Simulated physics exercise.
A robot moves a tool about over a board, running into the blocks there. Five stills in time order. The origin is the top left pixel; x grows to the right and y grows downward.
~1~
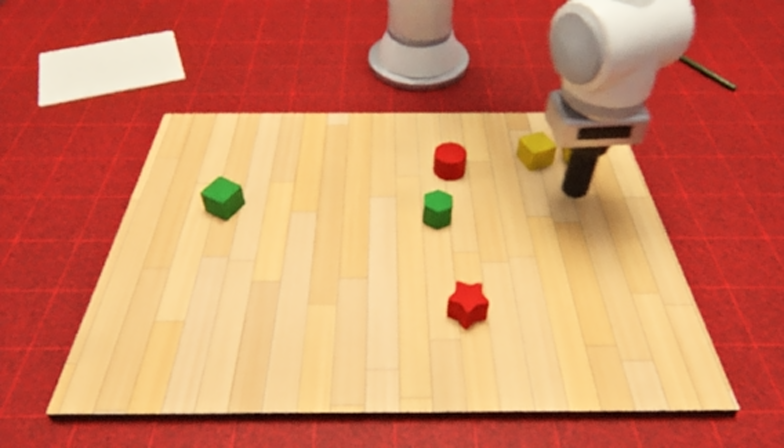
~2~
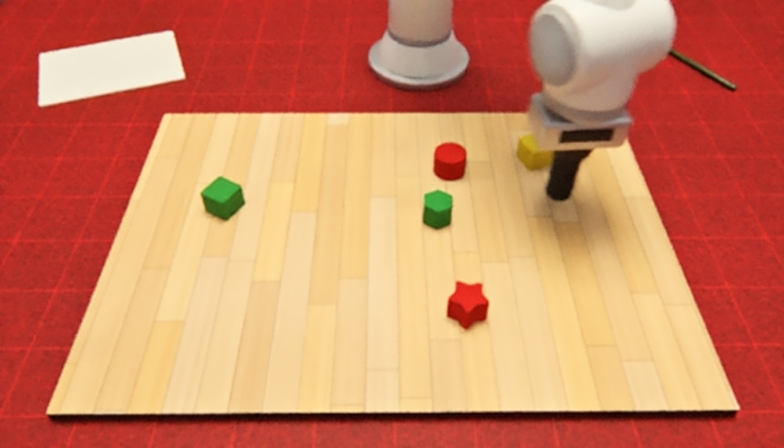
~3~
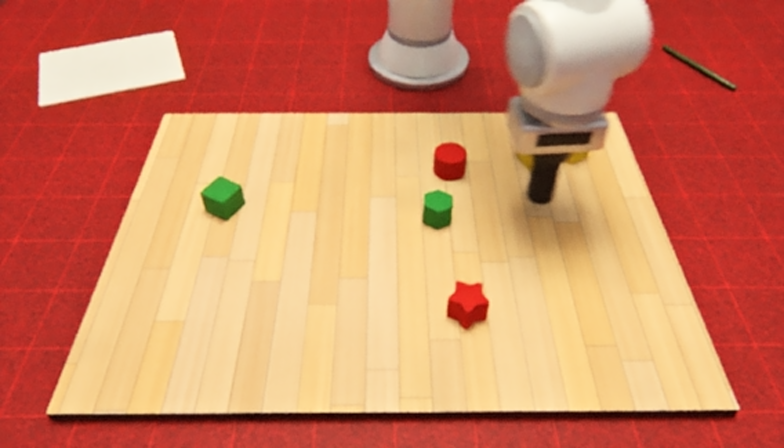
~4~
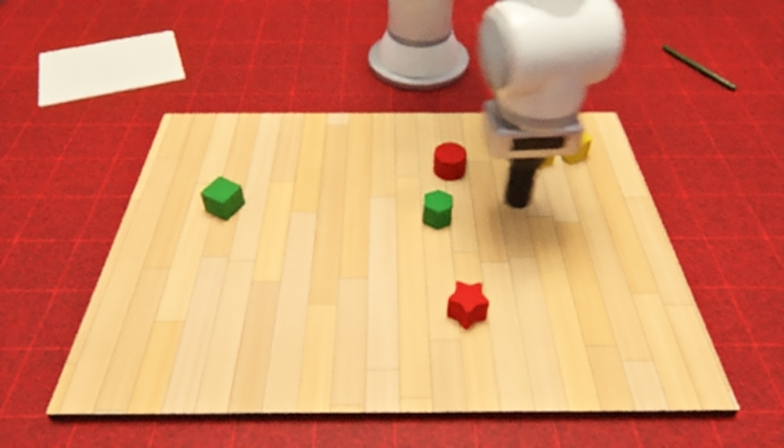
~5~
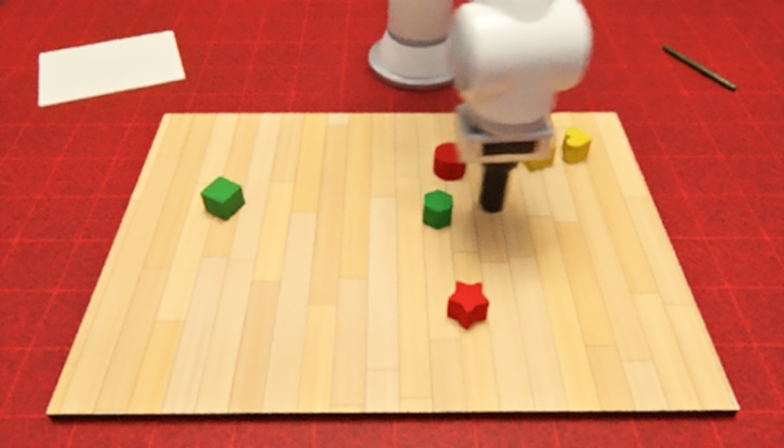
On a wooden board set on a red surface, a robot arm moves a dark-tipped tool steadily left from near the yellow blocks toward the green six-sided and red round blocks, while all the blocks stay still.
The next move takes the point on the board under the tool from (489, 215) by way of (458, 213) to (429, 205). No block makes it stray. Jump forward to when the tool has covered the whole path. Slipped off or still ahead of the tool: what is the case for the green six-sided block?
Slipped loose.
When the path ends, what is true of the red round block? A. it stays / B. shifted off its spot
Option A.
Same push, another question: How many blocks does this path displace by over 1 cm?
One block, no more.
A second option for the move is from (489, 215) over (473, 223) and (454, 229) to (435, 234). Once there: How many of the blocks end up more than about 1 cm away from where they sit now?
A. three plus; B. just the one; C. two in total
Option B.
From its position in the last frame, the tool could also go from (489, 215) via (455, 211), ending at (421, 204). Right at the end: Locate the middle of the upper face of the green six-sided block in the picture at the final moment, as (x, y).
Its top centre is at about (410, 203).
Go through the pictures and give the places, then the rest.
In the first frame, tip of the tool at (575, 190), middles of tops, green six-sided block at (438, 200), red round block at (451, 152).
In the second frame, tool at (559, 192), nothing pushed.
In the third frame, tool at (539, 196), nothing pushed.
In the fourth frame, tool at (517, 200), nothing pushed.
In the fifth frame, tool at (491, 204), green six-sided block at (438, 200), red round block at (451, 152).
The first path, step by step. Halfway along, tool at (459, 202); green six-sided block at (433, 201).
At the end, tool at (430, 194); green six-sided block at (411, 202), turned 65° anticlockwise; red round block unmoved.
